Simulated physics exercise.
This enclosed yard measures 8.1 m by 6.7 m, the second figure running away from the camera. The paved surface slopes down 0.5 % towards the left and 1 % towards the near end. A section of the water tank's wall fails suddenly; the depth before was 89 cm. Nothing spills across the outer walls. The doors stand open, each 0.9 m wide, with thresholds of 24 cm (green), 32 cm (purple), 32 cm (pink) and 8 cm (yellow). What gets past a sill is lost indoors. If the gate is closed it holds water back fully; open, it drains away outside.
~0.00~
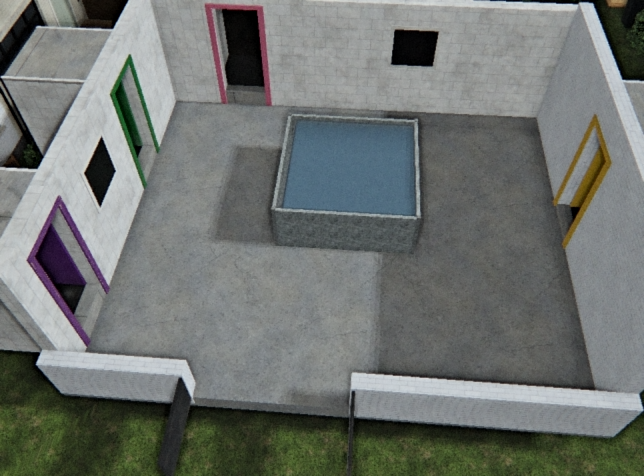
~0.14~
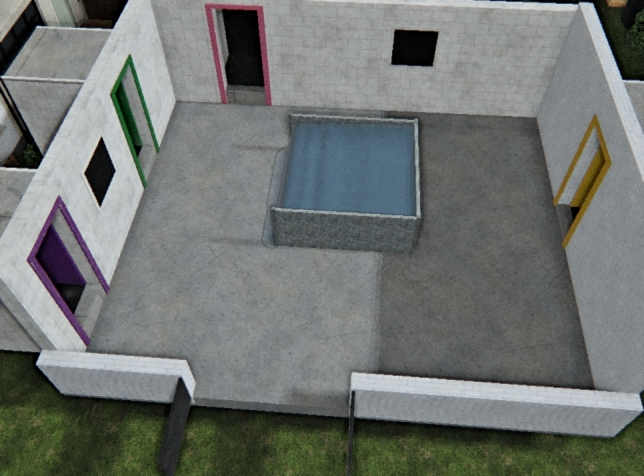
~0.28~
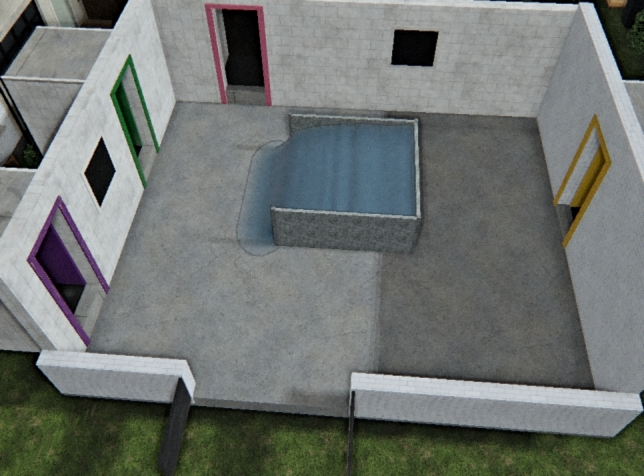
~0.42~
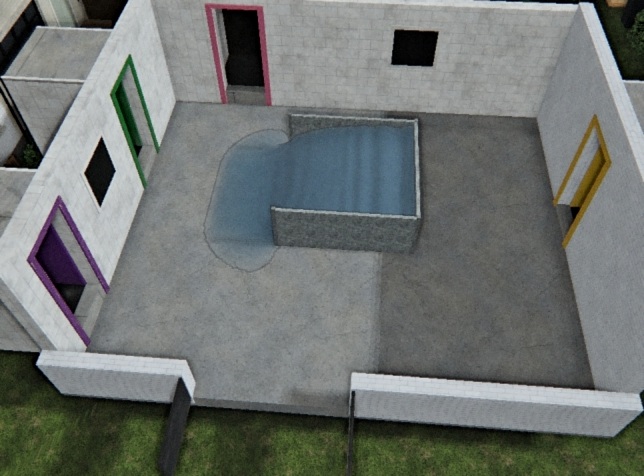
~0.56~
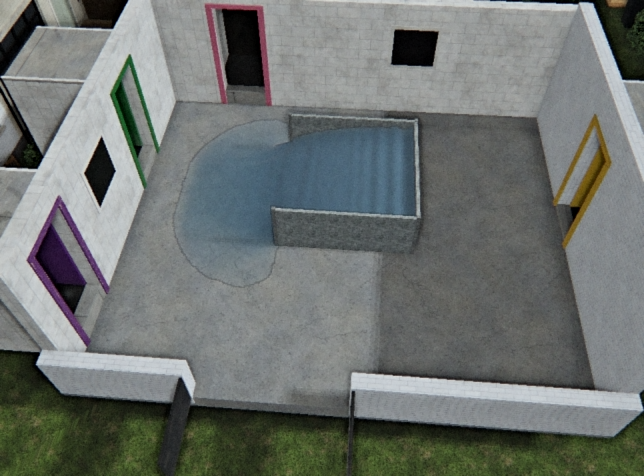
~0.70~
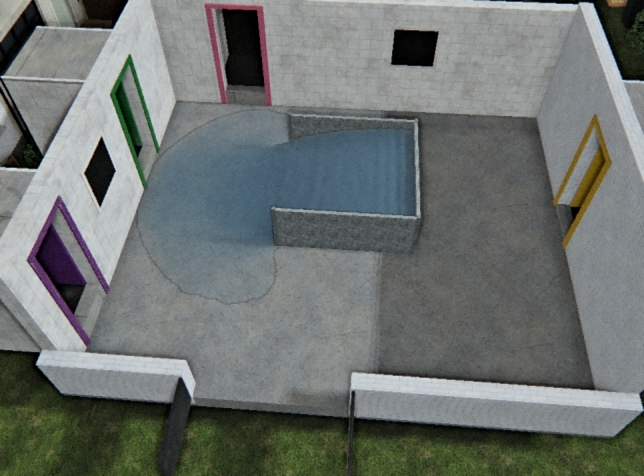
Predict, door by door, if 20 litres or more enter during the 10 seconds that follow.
Door by door: At the green door it exceeds the limit; at the purple door it does not reach the limit; at the pink door it does not reach the limit; at the yellow door it keeps below the limit.
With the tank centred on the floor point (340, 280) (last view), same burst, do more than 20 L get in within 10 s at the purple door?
Against that limit: Purple above.
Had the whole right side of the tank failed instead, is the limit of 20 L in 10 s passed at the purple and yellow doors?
Then: Purple under, yellow over.
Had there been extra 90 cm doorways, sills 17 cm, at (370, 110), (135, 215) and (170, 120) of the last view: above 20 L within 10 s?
In turn: Under, above, above.
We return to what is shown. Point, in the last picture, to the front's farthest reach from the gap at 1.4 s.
Near (93, 333).
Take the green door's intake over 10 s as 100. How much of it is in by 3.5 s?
Some 95 per cent by then.
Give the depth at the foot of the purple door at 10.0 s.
Roughly 12.0 cm deep.
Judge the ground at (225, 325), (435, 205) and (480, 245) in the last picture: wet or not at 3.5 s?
In that order: Wet, not reached, not reached.
After 1.4 s water covers 30 % of the floor and is deepest (54 cm) near (147, 209); green door 54 cm at the sill, 102 L in, purple door 14 cm at the sill, 0 L in, pink door 11 cm at the sill, 0 L in, yellow door not reached.
After 2.2 s water covers 35 % of the floor and is deepest (60 cm) near (78, 373); green door 49 cm at the sill, 254 L in, purple door 25 cm at the sill, 0 L in, pink door 11 cm at the sill, 0 L in, yellow door not reached.
After 3.5 s water covers 50 % of the floor and is deepest (42 cm) near (78, 373); green door 31 cm at the sill, 369 L in, purple door 25 cm at the sill, 1 L in, pink door 21 cm at the sill, 0 L in, yellow door not reached.
After 6.0 s water covers 90 % of the floor and is deepest (26 cm) near (525, 127); green door 14 cm at the sill, 382 L in, purple door 21 cm at the sill, 3 L in, pink door 12 cm at the sill, 0 L in, yellow door 4 cm at the sill, 0 L in.
After 10.0 s water covers 100 % of the floor and is deepest (20 cm) near (459, 402); green door 8 cm at the sill, 382 L in, purple door 12 cm at the sill, 3 L in, pink door 4 cm at the sill, 0 L in, yellow door 5 cm at the sill, 6 L in.
